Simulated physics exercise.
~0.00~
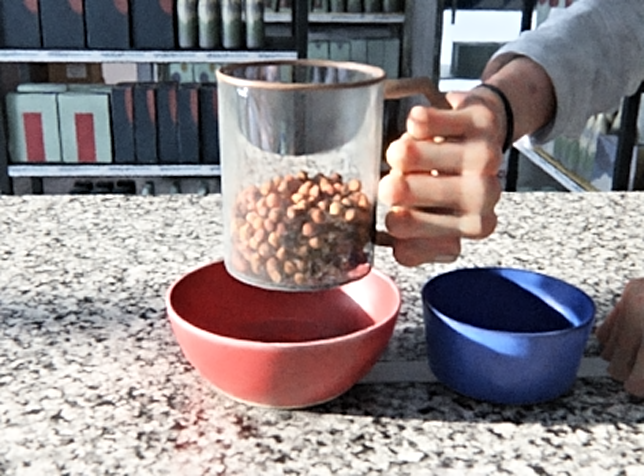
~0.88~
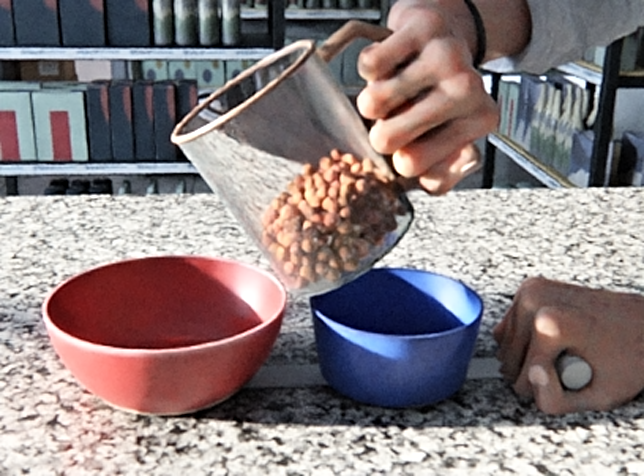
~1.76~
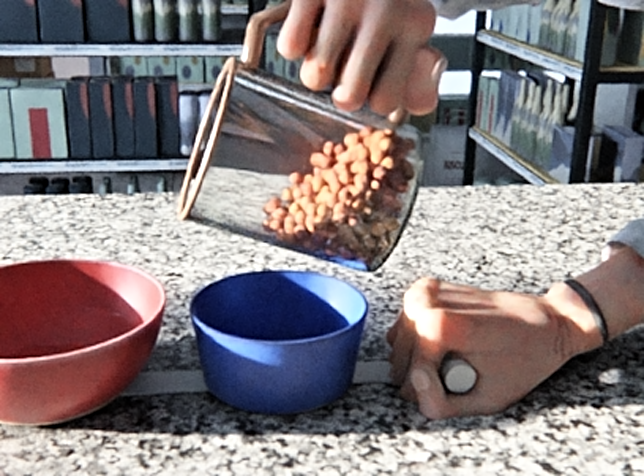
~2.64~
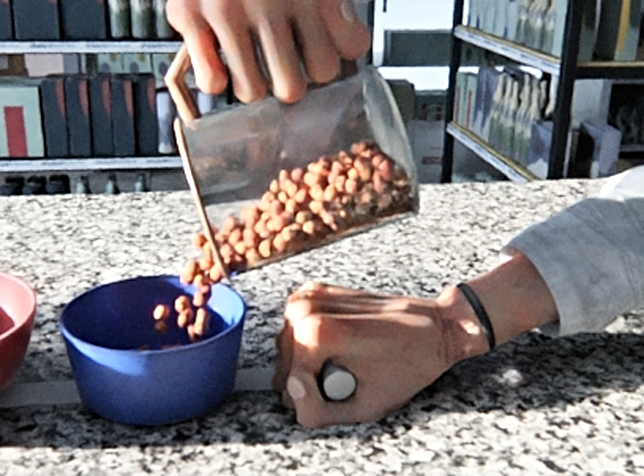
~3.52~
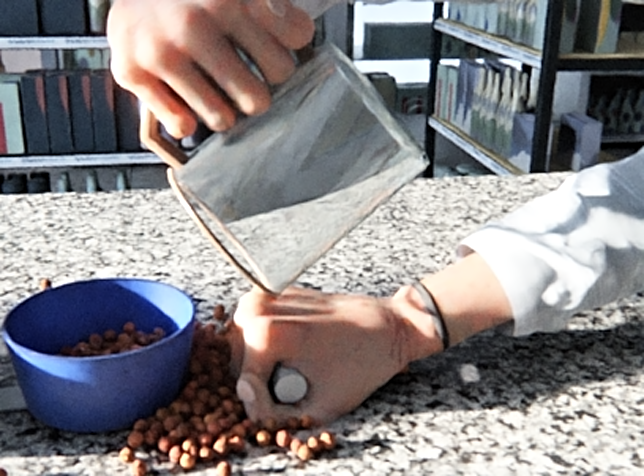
On a speckled counter, a hand tips brown pellets from a clear cup as bowls slide left, filling the blue dish and spilling outside.
